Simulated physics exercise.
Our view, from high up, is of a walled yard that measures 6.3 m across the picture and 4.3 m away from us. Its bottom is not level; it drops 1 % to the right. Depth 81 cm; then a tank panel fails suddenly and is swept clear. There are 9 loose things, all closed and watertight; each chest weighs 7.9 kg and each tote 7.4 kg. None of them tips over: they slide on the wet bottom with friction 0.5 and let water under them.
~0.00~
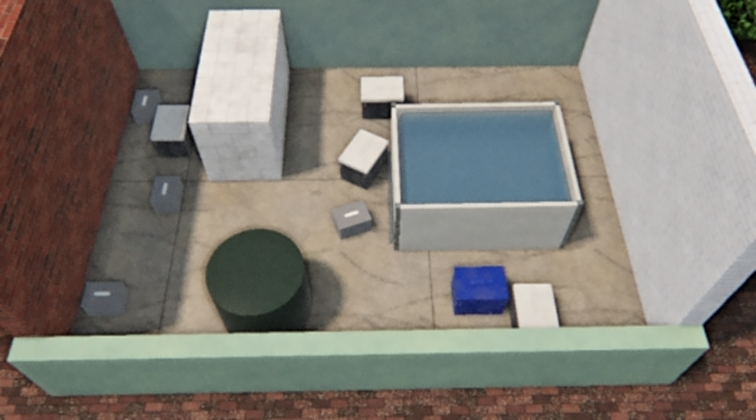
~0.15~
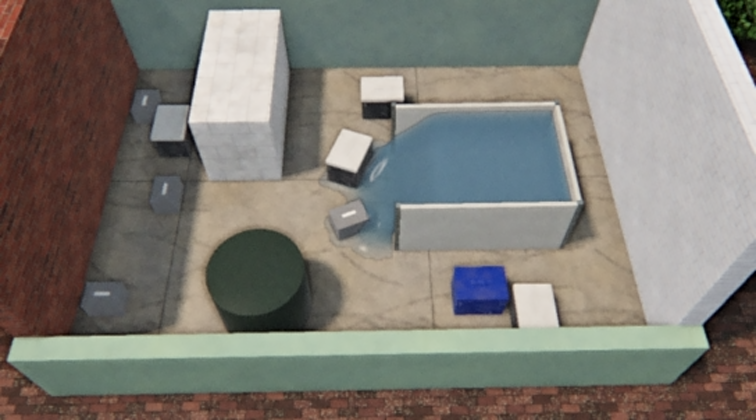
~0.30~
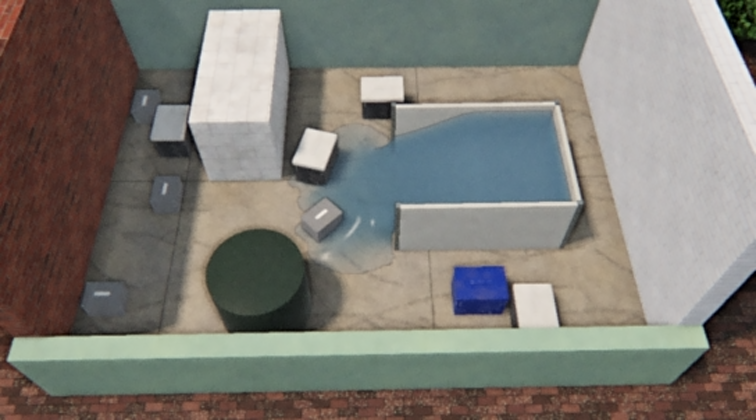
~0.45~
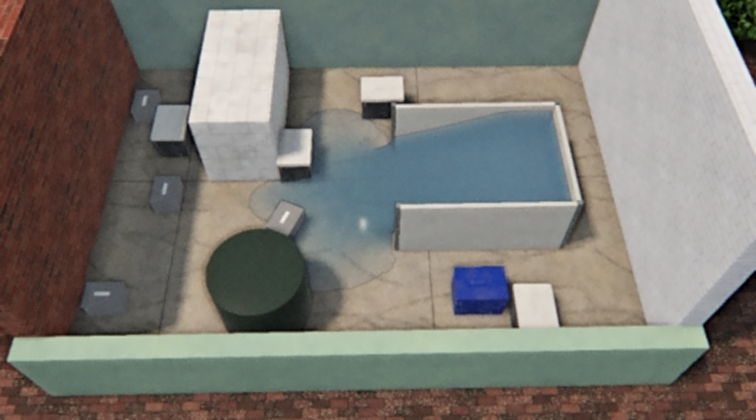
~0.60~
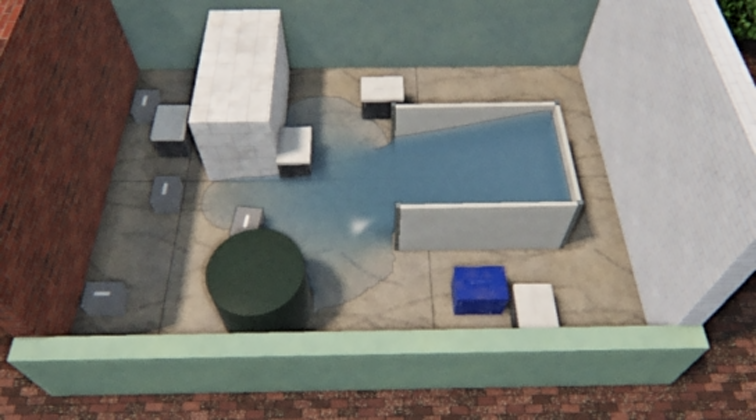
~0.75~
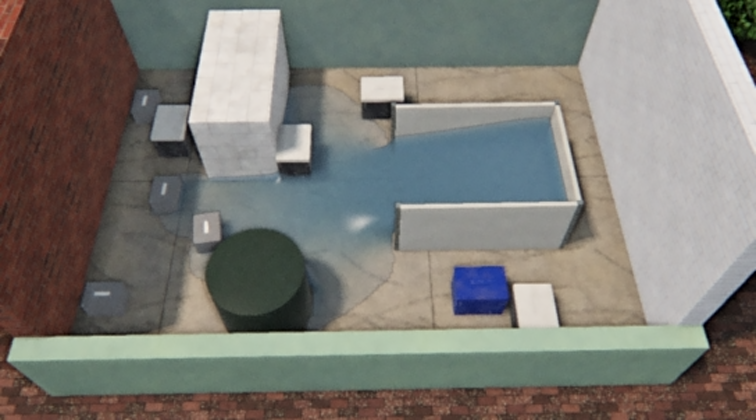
We see a walled yard where water pours from the open left side of a raised pool and spreads leftward across the ground, pushing a white-topped box against a tall white block and carrying a small grey box past a dark green cylinder.
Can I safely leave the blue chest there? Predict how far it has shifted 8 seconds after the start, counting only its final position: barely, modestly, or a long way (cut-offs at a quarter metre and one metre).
The outcome will be a medium move.
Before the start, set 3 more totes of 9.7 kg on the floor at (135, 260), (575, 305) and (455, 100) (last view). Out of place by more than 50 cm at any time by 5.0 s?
In turn: More, short of it, more.
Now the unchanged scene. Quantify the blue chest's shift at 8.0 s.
Distance: Near 40 cm.
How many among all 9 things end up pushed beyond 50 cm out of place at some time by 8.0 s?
That comes to 9.
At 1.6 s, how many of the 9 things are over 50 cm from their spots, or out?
I make it 3 by then.
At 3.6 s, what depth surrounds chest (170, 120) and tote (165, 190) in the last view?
About 8 and 14 cm.
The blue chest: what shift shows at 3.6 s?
Roughly 5 centimetres by that point.
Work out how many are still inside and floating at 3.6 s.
It comes to 6.
After 1.6 s the blue chest is near (481, 283), 0.0 m from its start, aground; 3 afloat.
After 3.6 s the blue chest is near (485, 280), 0.1 m from its start, aground; 6 afloat.
After 5.6 s the blue chest is near (570, 273), 1.0 m from its start, afloat; 8 afloat.
After 8.0 s the blue chest is near (489, 251), 0.4 m from its start, afloat; 8 afloat.
